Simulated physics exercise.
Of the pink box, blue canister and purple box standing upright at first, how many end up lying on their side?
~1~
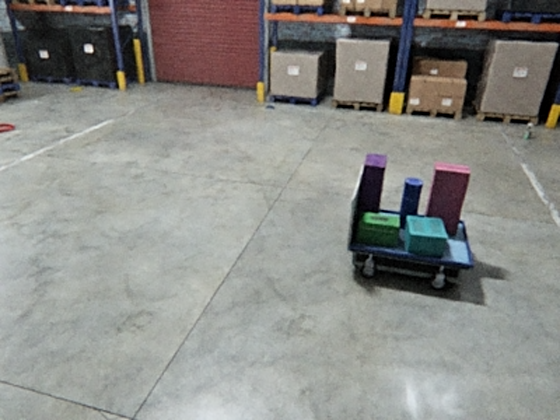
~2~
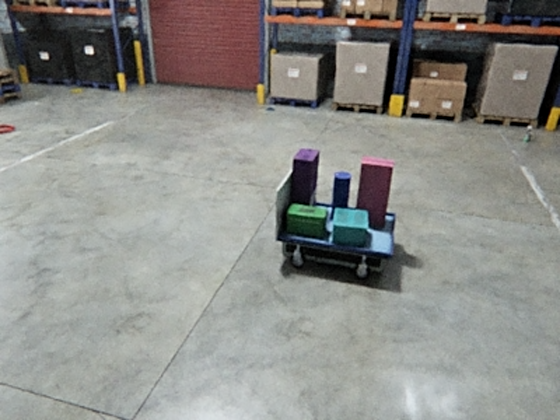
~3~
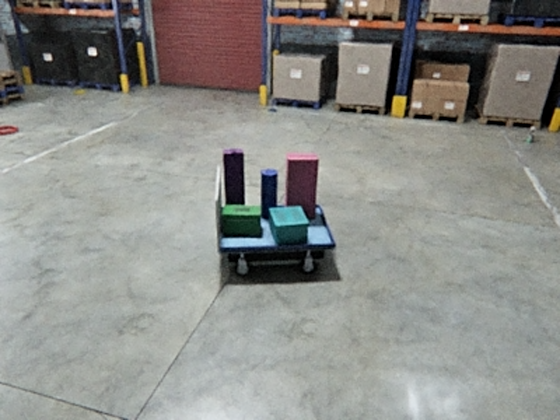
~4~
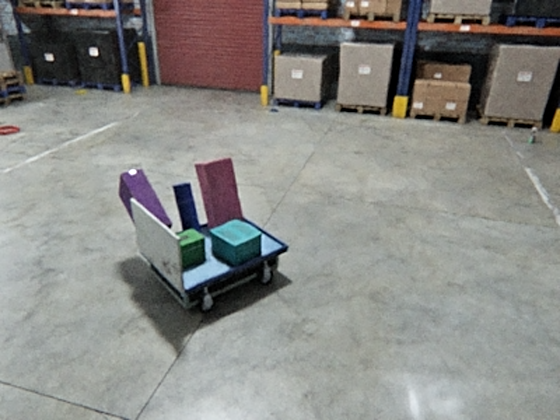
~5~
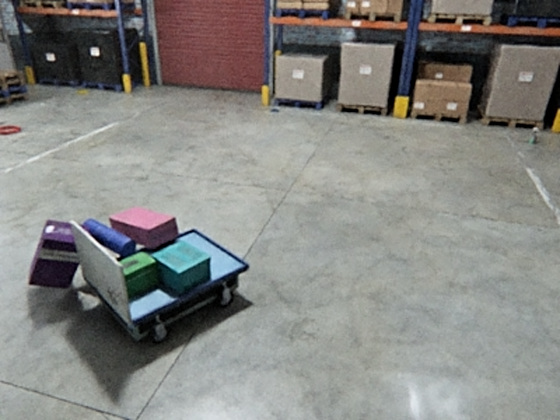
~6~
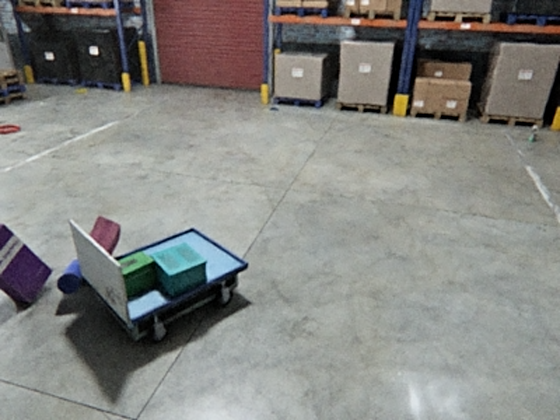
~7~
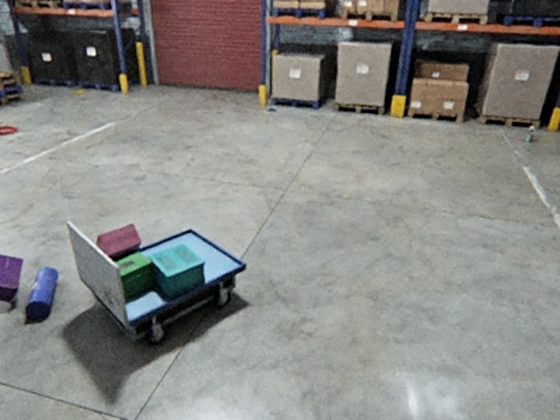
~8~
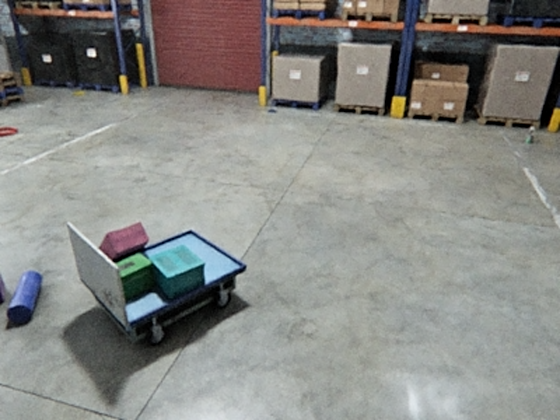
All three of them, the pink box, the blue canister and the purple box, end up lying on their side.
